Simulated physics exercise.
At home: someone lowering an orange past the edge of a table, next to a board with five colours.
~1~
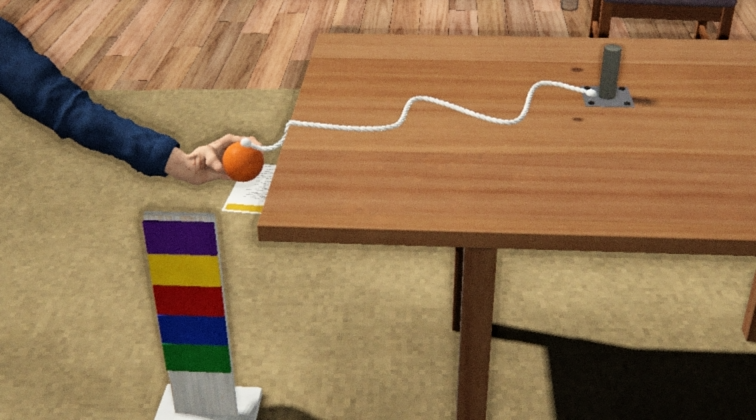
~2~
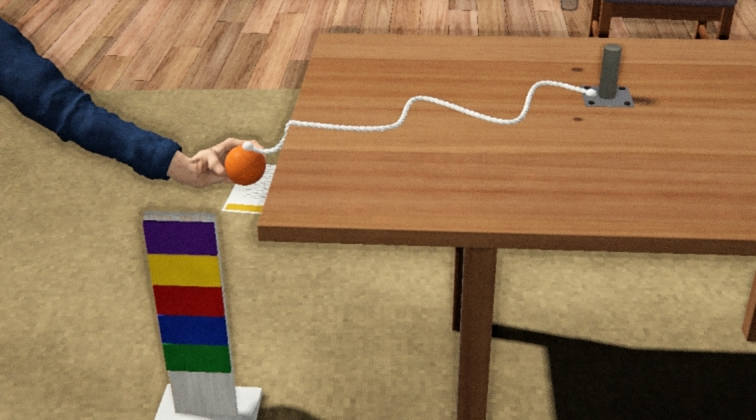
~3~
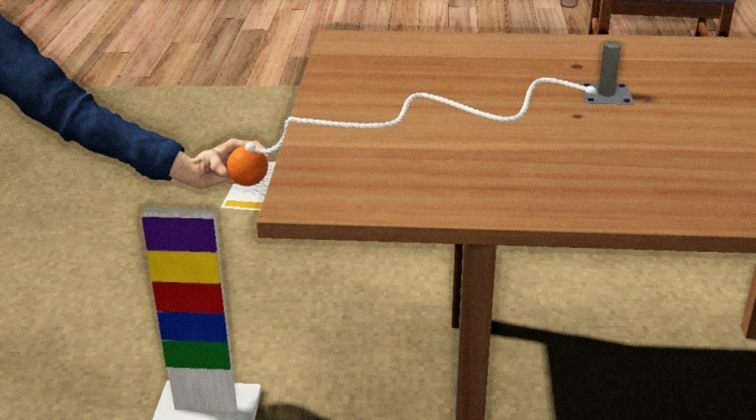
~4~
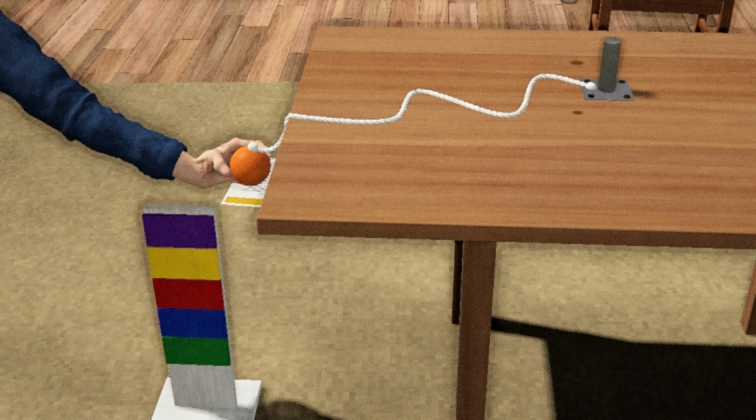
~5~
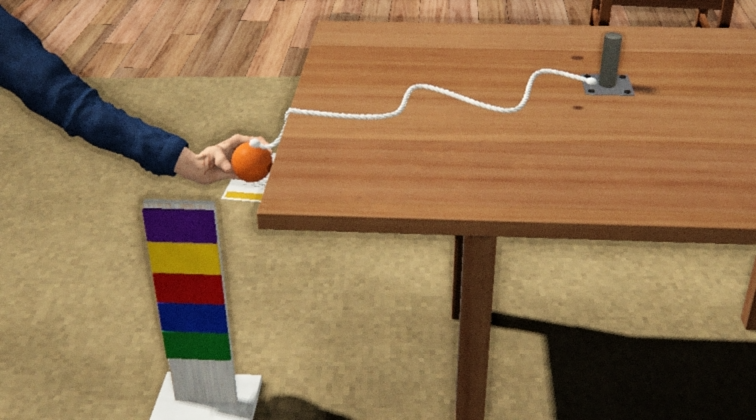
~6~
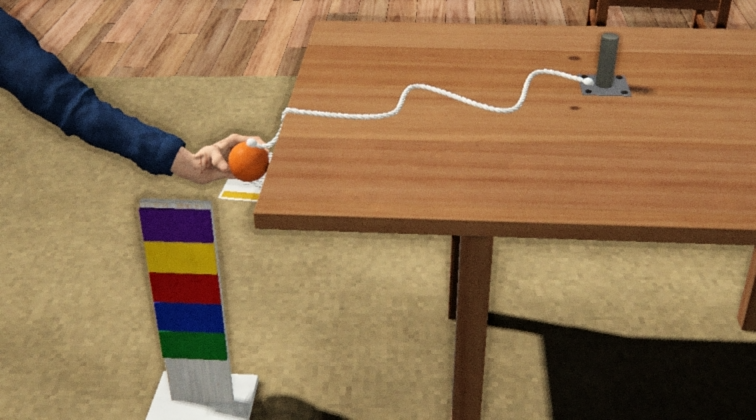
In the video, a hand in a dark blue sleeve holds an orange ball beside a wooden table, above and right of a colour-striped board, with a slack white cord running to a metal post; only slight shifts are visible.
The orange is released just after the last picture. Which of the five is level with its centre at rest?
Its centre hangs level with the red band.
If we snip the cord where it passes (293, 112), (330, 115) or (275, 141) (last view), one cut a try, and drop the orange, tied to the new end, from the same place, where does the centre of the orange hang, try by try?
Try by try, around (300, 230), (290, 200) and (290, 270).
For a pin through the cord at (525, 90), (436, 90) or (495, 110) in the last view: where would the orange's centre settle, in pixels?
The places are (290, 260), (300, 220) and (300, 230).
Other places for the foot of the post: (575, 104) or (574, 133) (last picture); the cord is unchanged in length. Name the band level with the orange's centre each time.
One after the other, blue; blue.
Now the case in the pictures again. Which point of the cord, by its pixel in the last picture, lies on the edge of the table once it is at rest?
At (401, 103), roughly.
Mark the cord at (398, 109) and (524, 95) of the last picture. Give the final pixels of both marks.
At (288, 120), then (476, 92).
Soon after, orange near (270, 284); level with red.
After that, orange near (325, 282); level with red.
And then, orange near (291, 284); level with red.
In the end, orange near (293, 286); level with red. Its middle rests at the red band.
